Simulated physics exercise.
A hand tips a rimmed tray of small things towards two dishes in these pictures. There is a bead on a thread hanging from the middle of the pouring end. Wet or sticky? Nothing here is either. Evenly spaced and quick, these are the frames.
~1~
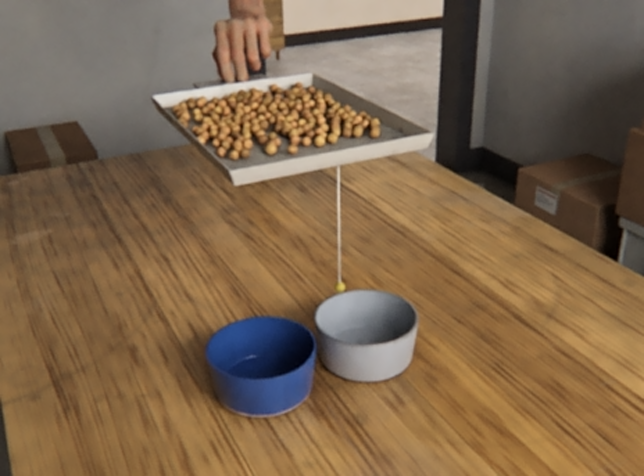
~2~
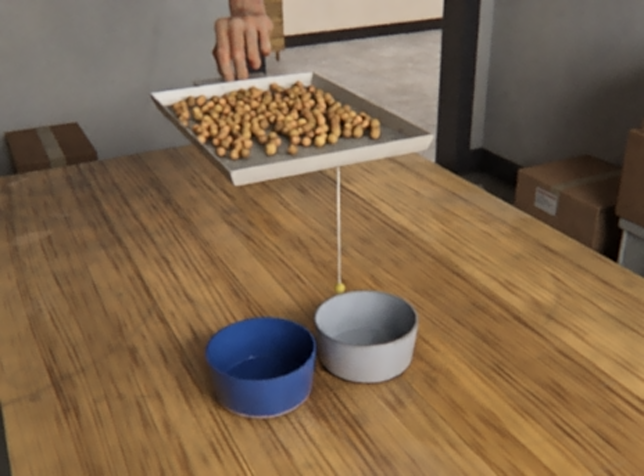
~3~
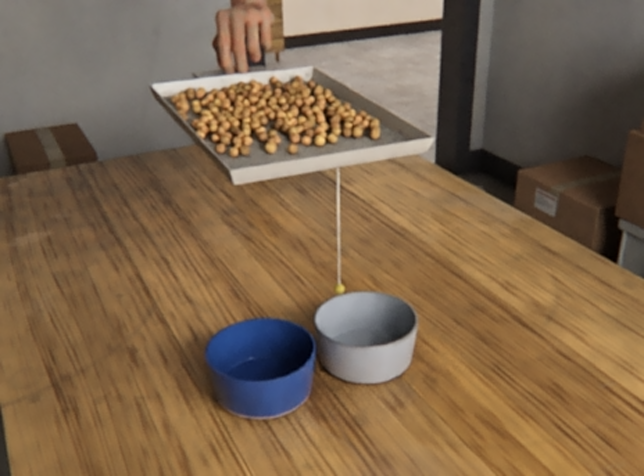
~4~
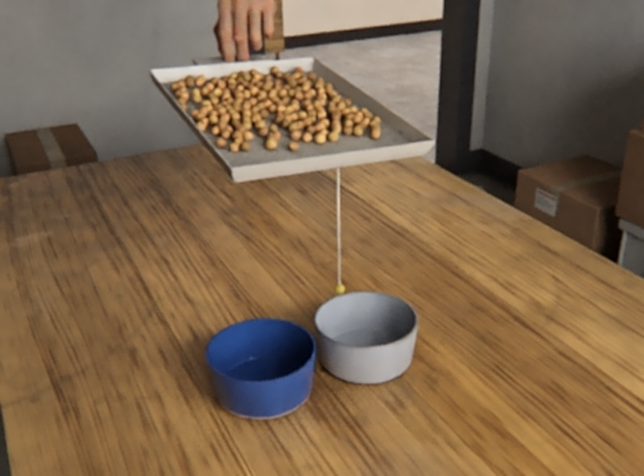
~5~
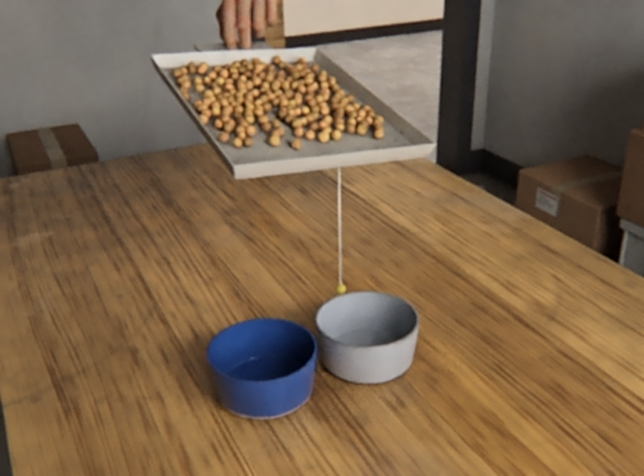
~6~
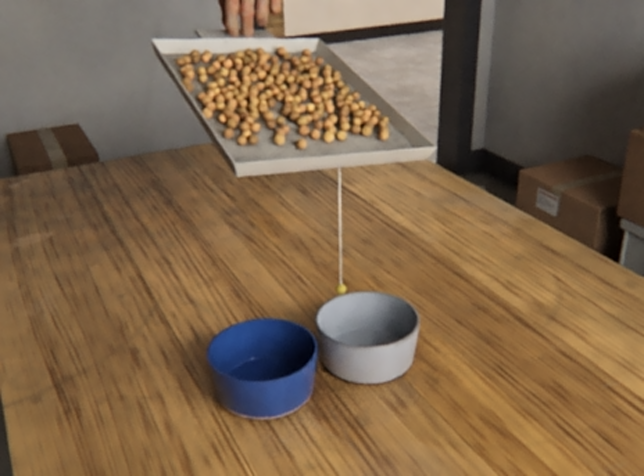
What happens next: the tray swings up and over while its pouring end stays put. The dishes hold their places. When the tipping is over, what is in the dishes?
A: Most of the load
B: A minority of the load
A minority of the load (B).
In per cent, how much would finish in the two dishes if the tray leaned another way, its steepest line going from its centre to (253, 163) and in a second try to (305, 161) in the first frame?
Lab note: Try one about 80 %, try two about 80 %.
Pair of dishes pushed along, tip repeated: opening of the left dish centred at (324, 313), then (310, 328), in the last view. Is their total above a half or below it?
Placing 1: A majority of it. Placing 2: A majority of it.
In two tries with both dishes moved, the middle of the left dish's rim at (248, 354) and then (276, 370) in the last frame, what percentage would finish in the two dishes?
10% for the first placement, 10% for the second.
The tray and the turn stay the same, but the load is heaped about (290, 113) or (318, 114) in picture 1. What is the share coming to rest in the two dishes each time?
First try 20 %, second try 20 %.
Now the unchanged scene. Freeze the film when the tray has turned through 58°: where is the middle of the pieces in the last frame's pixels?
Near the pixel (398, 155).
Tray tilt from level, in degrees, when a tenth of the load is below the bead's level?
Close to 55° of tilt at that moment.
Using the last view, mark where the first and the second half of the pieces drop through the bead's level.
I'd place the first part at (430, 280) and the rest at (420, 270).
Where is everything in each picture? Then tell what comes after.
Corners of the pouring end near (234, 168) and (427, 132), level; middle of the load near (268, 117), round wooden beads; left dish near (284, 393); right dish near (392, 358); bead on its thread near (340, 287), in the first frame.
Corners of the pouring end near (234, 169) and (427, 134), level; middle of the load near (268, 116), in the second frame.
Corners of the pouring end near (234, 168) and (428, 137), tipped barely, lowest at the right corner; middle of the load near (268, 112), in the third frame.
Corners of the pouring end near (235, 166) and (428, 139), tipped a little, lowest at the right corner; middle of the load near (268, 105), in the fourth frame.
Corners of the pouring end near (237, 163) and (430, 142), tipped a little, lowest at the right corner; middle of the load near (271, 98), in the fifth frame.
Corners of the pouring end near (238, 161) and (430, 145), tipped a little, lowest at the right corner; middle of the load near (275, 92), all but a few on the move; left dish near (285, 395); right dish near (393, 360), in the sixth frame.
Shortly afterwards, tray tipped steeply; near two thirds on the tray; a little in the right dish; a little outside both; a little in the air.
Next, tray tipped right over; only a few on the tray; a little in the right dish; the bulk outside both; a little in the air.
Some moments later, tray tipped past a quarter turn; near a quarter in the right dish; the bulk outside both.
In the end, tray tipped past a quarter turn; none at all in the left dish; near a quarter in the right dish; the bulk outside both.
